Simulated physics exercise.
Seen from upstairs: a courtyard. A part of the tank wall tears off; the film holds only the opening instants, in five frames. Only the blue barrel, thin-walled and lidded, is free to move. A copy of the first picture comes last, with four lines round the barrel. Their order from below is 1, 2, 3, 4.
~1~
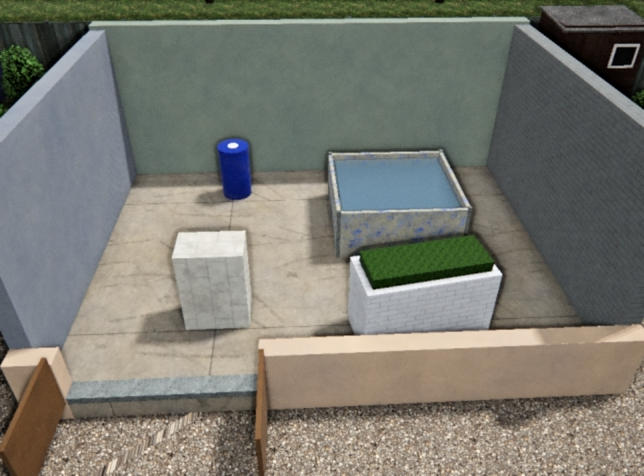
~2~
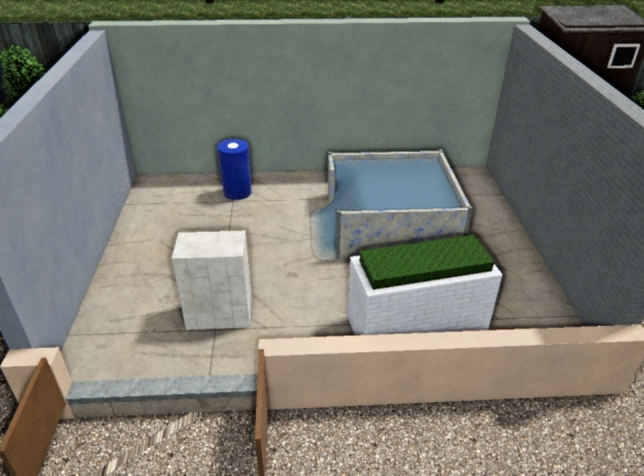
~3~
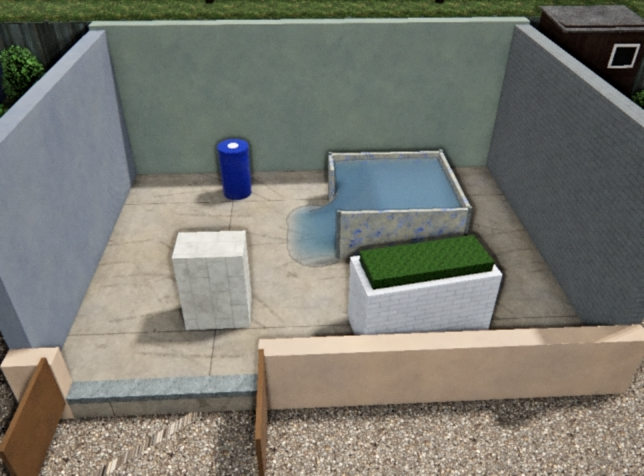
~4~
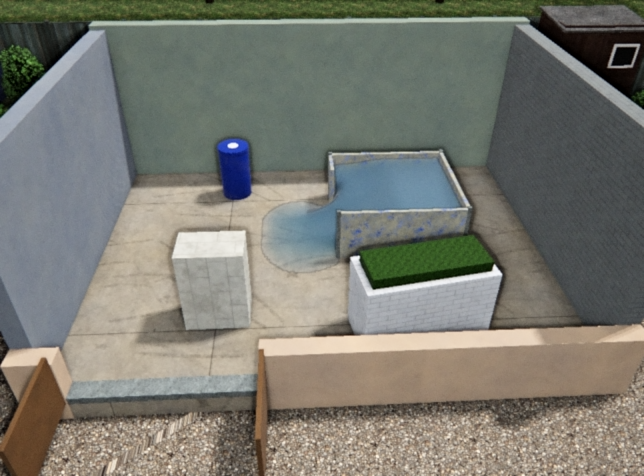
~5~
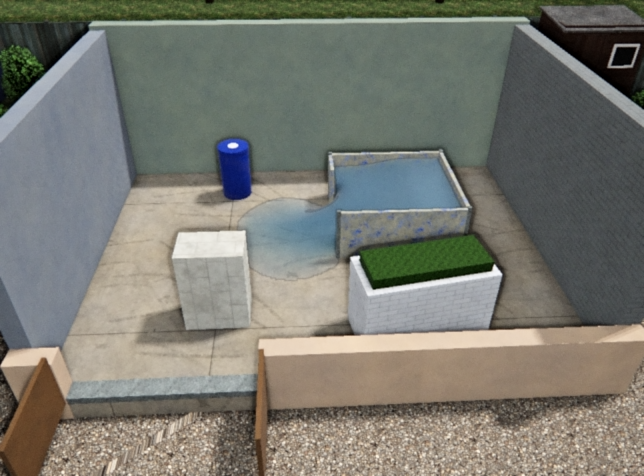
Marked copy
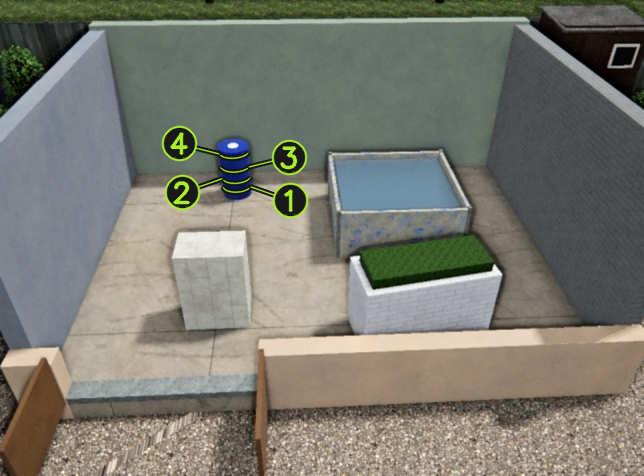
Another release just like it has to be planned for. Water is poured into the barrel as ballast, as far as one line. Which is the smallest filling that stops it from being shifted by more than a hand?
Use level 1.
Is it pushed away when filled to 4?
No, that is safe.
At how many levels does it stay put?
All four.
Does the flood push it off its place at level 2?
No, that is safe.
On the marked copy, 1 at (236, 192); 2 at (235, 183); 3 at (234, 172); 4 at (232, 158); from the bottom up 1, 2, 3, 4.
With 1, it does not move.
With 2, it does not move.
With 3, it does not move.
With 4, it does not move.
